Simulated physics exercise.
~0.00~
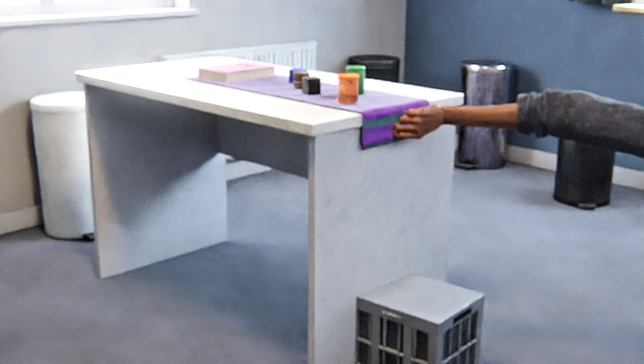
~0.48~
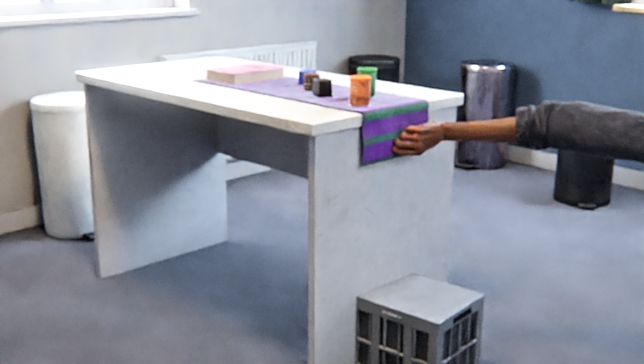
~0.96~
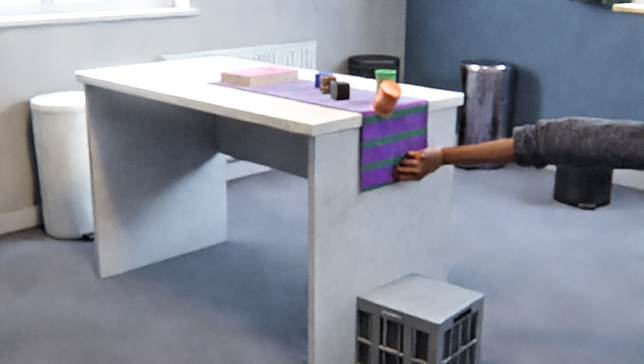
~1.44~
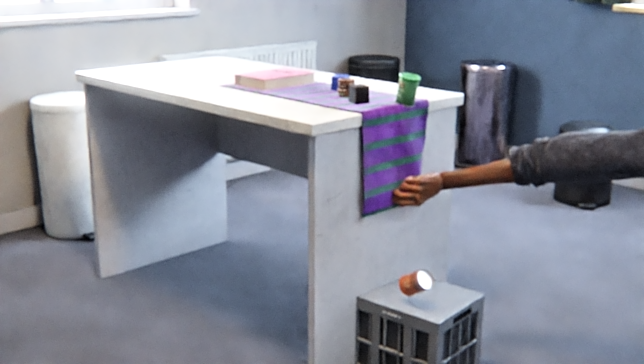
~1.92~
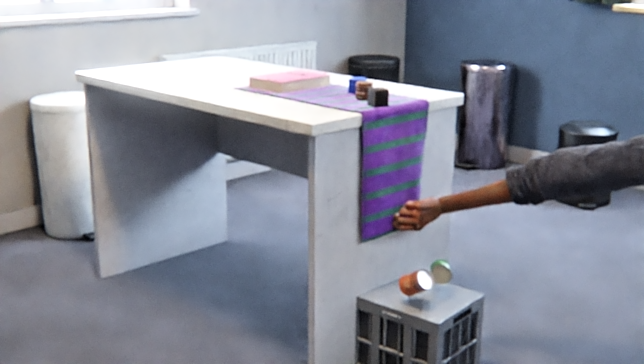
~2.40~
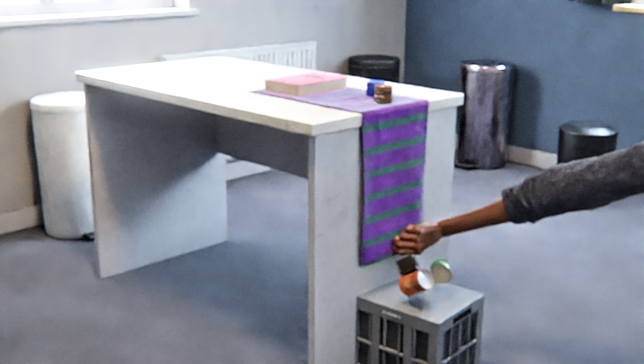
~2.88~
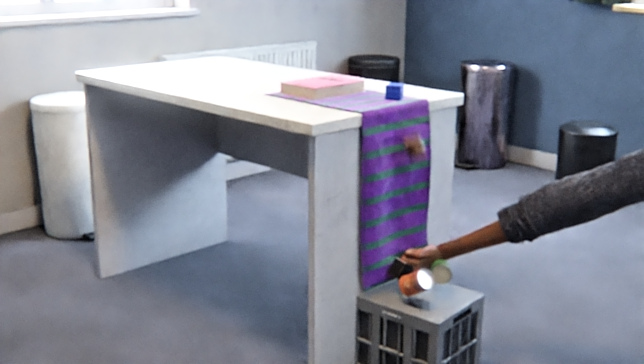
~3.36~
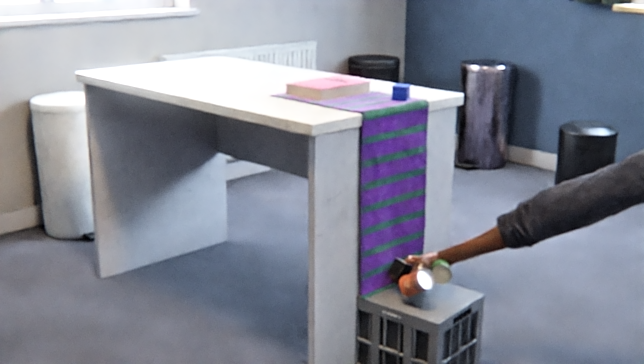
In the video, a hand pulls a purple and green striped scarf down over the end of a white desk, and the orange can, green can, black cube and small brown pot drop in turn onto the grey crate, while the blue cube and book remain on top.
